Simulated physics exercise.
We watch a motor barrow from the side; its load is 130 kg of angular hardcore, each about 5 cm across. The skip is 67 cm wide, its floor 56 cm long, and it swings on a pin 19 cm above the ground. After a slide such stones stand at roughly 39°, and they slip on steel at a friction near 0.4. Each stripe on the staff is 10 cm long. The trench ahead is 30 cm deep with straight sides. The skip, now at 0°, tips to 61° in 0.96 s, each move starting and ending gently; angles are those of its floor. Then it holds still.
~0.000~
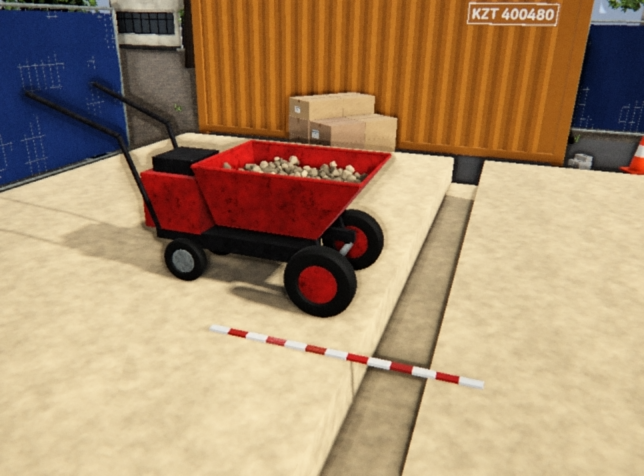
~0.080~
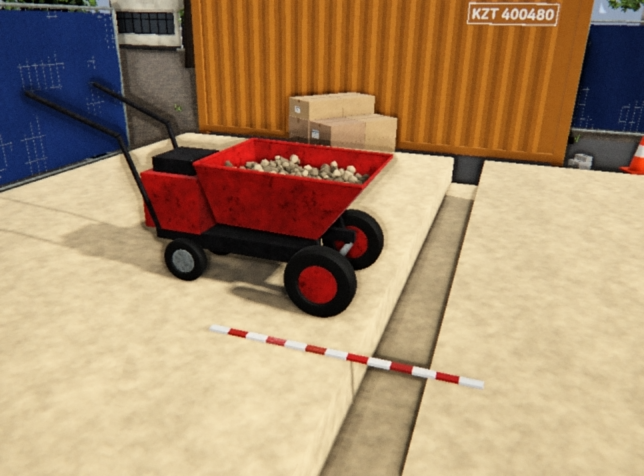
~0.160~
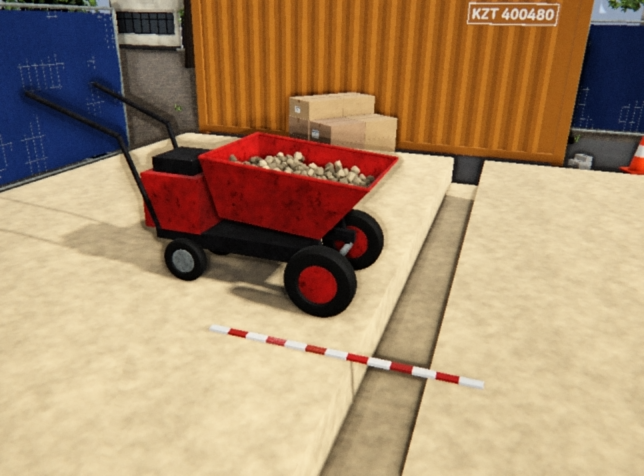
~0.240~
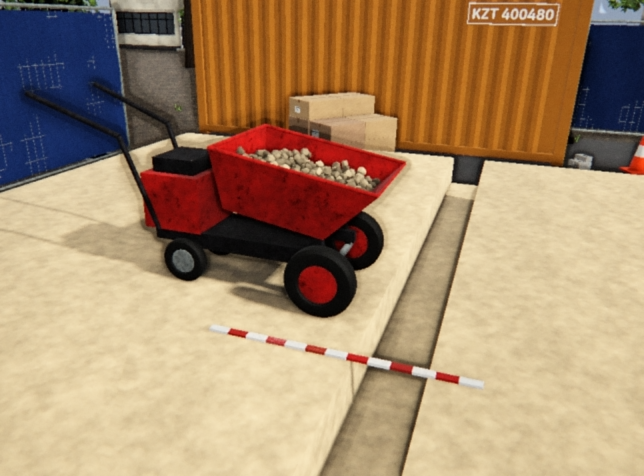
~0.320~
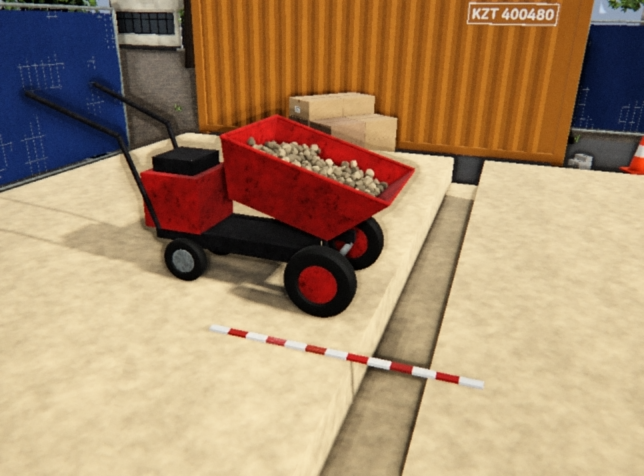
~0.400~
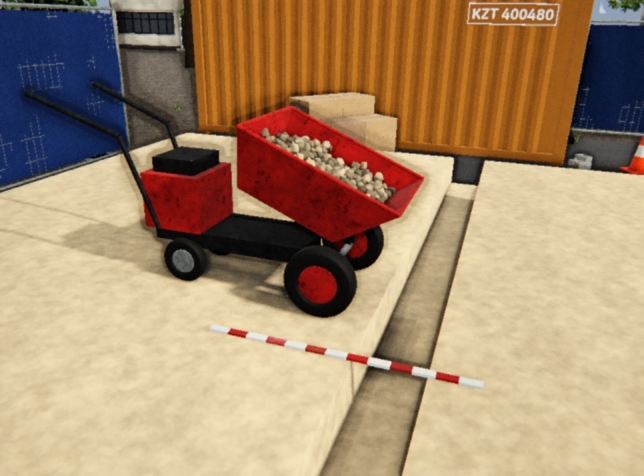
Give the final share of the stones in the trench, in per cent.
About 7 per cent.
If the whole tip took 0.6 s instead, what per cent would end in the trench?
In that case some 5 per cent.
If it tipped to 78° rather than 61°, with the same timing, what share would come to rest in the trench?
In that case some 10 per cent.
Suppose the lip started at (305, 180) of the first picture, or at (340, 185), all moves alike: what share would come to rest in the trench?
First some 30, then 15 per cent.
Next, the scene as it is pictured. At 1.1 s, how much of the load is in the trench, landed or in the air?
Some 0 per cent.
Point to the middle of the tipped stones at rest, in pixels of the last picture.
Around (473, 312).
After 0.7 s the floor is at 51°; 100 % in the skip; the foremost stones are at (410, 243).
After 1.1 s the floor is at 61°; 97 % in the skip, 1 % in the trench, 2 % past the trench; the foremost stones are at (470, 302).
After 1.4 s the floor is at 61°; 81 % in the skip, 1 % in the trench, 18 % past the trench; the foremost stones are at (537, 328).
After 3.4 s the floor is at 61°; 68 % in the skip, 7 % in the trench, 25 % past the trench; the foremost stones are at (554, 322).
